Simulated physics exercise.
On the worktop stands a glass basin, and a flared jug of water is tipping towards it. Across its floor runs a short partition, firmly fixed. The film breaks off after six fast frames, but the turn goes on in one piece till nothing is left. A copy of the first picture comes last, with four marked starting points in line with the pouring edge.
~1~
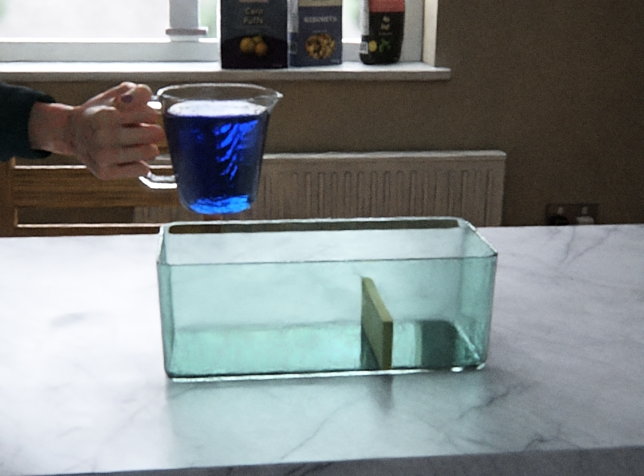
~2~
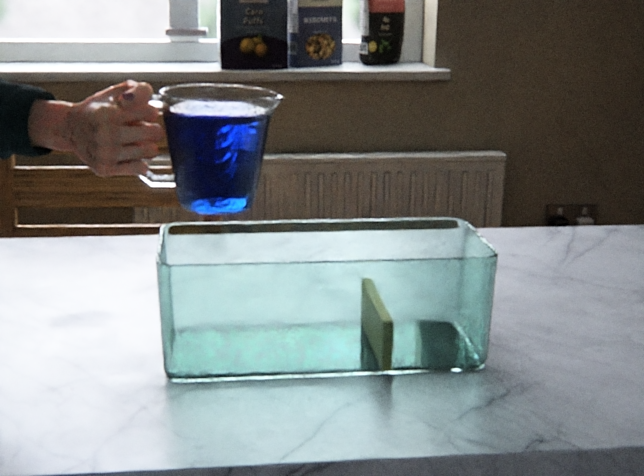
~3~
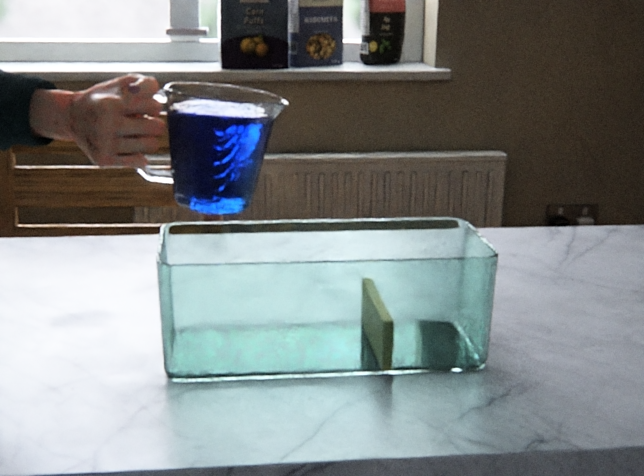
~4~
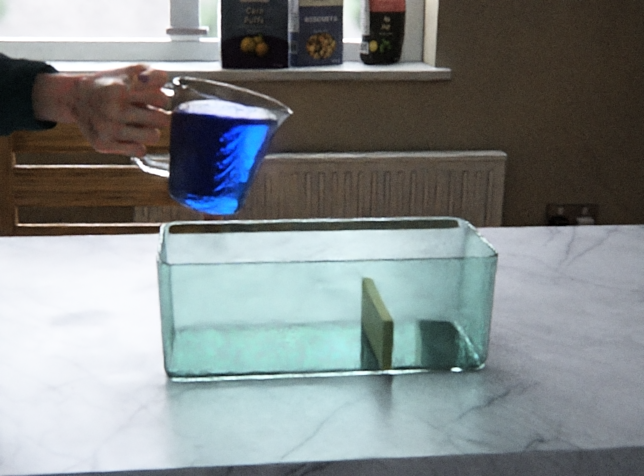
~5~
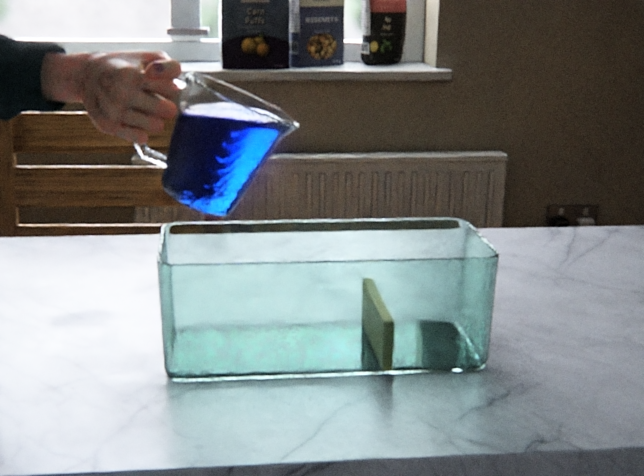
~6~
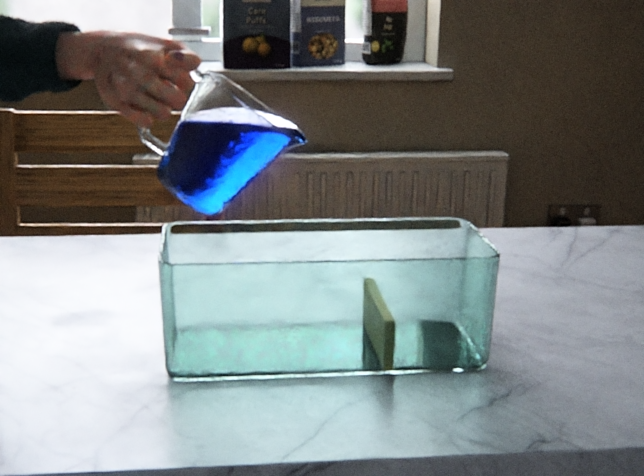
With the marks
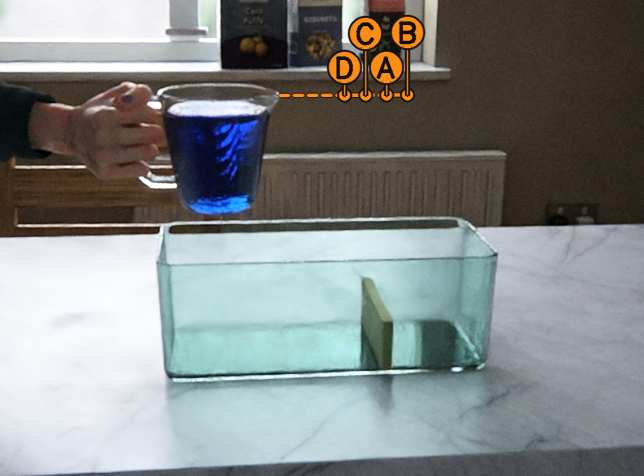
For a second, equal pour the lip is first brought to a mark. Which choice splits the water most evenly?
D beats the others.
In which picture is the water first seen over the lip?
In picture 6.
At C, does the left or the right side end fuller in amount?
The right one.
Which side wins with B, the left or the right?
The right one.
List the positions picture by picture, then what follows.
In the first frame, upright, lip at (280, 95); basin from (164, 378) to (486, 365); top of the wall at (376, 297); nothing has left yet.
In the second frame, upright, lip at (281, 97); nothing has left yet.
In the third frame, tipped about 6°, lip at (286, 103); nothing has left yet.
In the fourth frame, tipped about 14°, lip at (291, 112); nothing has left yet.
In the fifth frame, tipped about 24°, lip at (297, 125); nothing has left yet.
In the sixth frame, tipped about 36°, lip at (301, 142); water is over the lip, down to (301, 142).
In orange, A at (386, 95); B at (407, 94); C at (365, 95); D at (344, 95).
With A, about 12 % ends left of the wall and 87 % right of it.
With B, about 13 % ends left of the wall and 85 % right of it.
With C, about 25 % ends left of the wall and 74 % right of it.
With D, about 50 % ends left of the wall and 49 % right of it.
